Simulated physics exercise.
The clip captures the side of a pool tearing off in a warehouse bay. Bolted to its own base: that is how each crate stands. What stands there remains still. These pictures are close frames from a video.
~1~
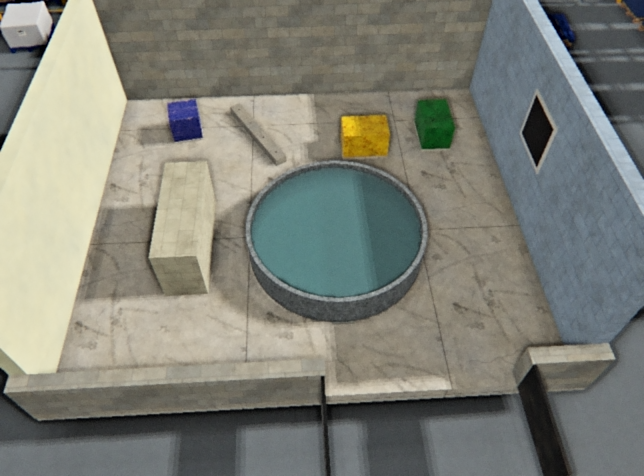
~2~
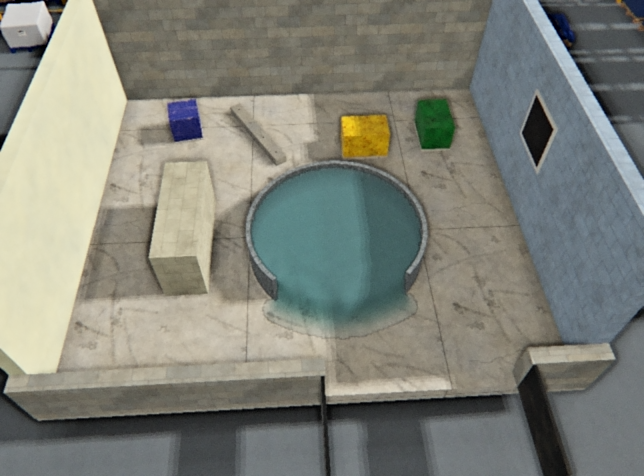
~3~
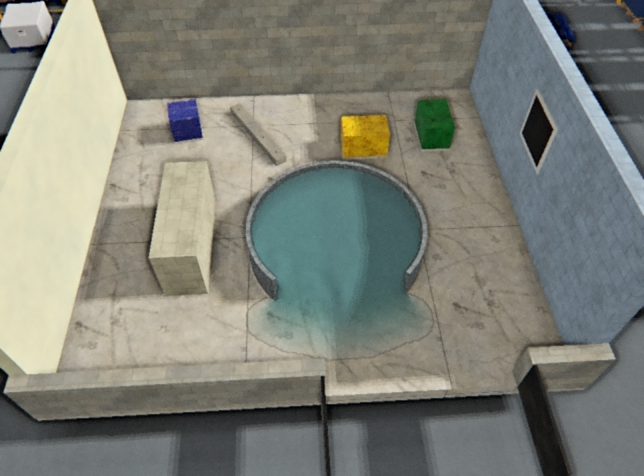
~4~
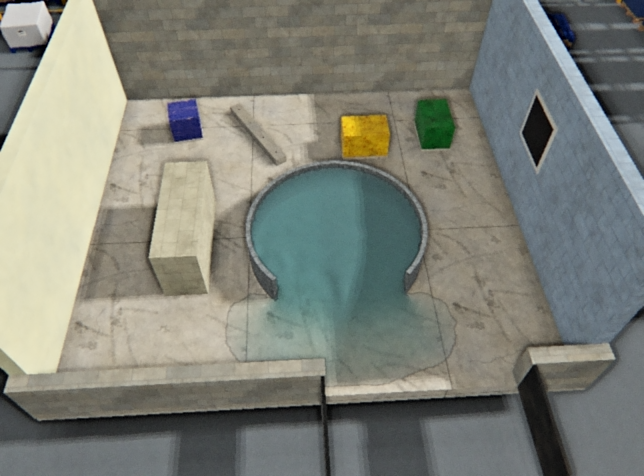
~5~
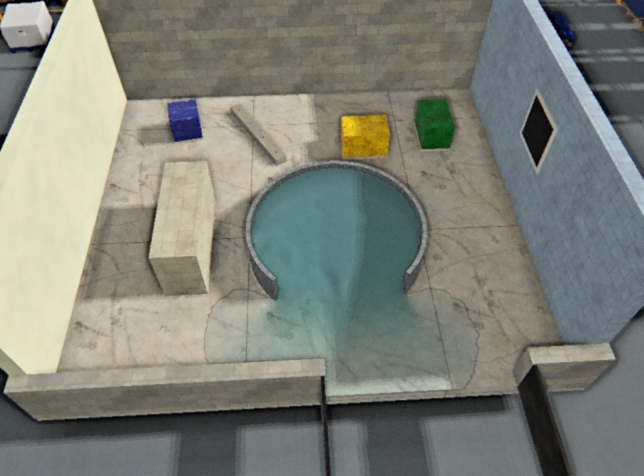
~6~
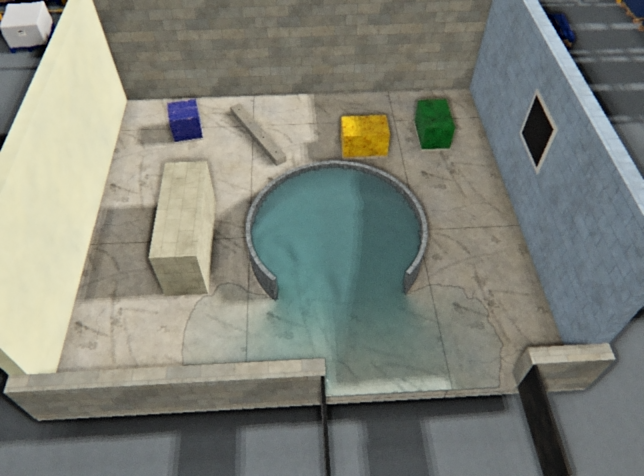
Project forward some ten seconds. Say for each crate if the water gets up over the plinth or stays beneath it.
The yellow crate remains untouched by water; the blue crate is touched by water; the green crate remains untouched by water.
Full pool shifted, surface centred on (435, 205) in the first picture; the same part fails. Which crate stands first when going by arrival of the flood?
Answer: The green one.
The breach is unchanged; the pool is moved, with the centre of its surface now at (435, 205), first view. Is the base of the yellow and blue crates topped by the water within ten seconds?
Result - yellow crate stays clear, blue crate stays clear.
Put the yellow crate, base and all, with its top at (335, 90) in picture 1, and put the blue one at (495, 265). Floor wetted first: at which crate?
My guess is the blue crate.
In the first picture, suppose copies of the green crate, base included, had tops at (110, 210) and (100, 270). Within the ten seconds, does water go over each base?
I'd expect the first one gets submerged and the next one gets submerged.
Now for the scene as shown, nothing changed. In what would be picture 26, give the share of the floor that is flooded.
About 30 per cent.
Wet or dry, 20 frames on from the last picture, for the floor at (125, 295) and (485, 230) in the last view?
First spot soaked, second spot bare.
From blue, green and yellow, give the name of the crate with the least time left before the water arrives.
Answer: The blue one.
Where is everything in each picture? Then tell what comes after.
Still water in the pool at (336, 227), in the first frame.
The front is at (269, 305), out from the gap at (343, 311), in the second frame.
Water pours out at (343, 313) and has run to (254, 315), in the third frame.
Water pours out at (343, 314) and has run to (233, 340), in the fourth frame.
The front is at (216, 363), out from the gap at (342, 314), in the fifth frame.
Water pours out at (342, 315) and has run to a hidden place, in the sixth frame.
A moment on, water covers 15 % of the floor; the yellow crate not reached, the blue crate not reached, the green crate not reached.
Next, water covers 20 % of the floor; the yellow crate not reached, the blue crate not reached, the green crate not reached.
Then, water covers 30 % of the floor; the yellow crate not reached, the blue crate not reached, the green crate not reached.
Later, water covers 45 % of the floor; the yellow crate not reached, the blue crate water round its plinth, the green crate not reached.
In the end, water covers 60 % of the floor; the yellow crate stayed above the water, the blue crate was topped, the green crate stayed above the water.
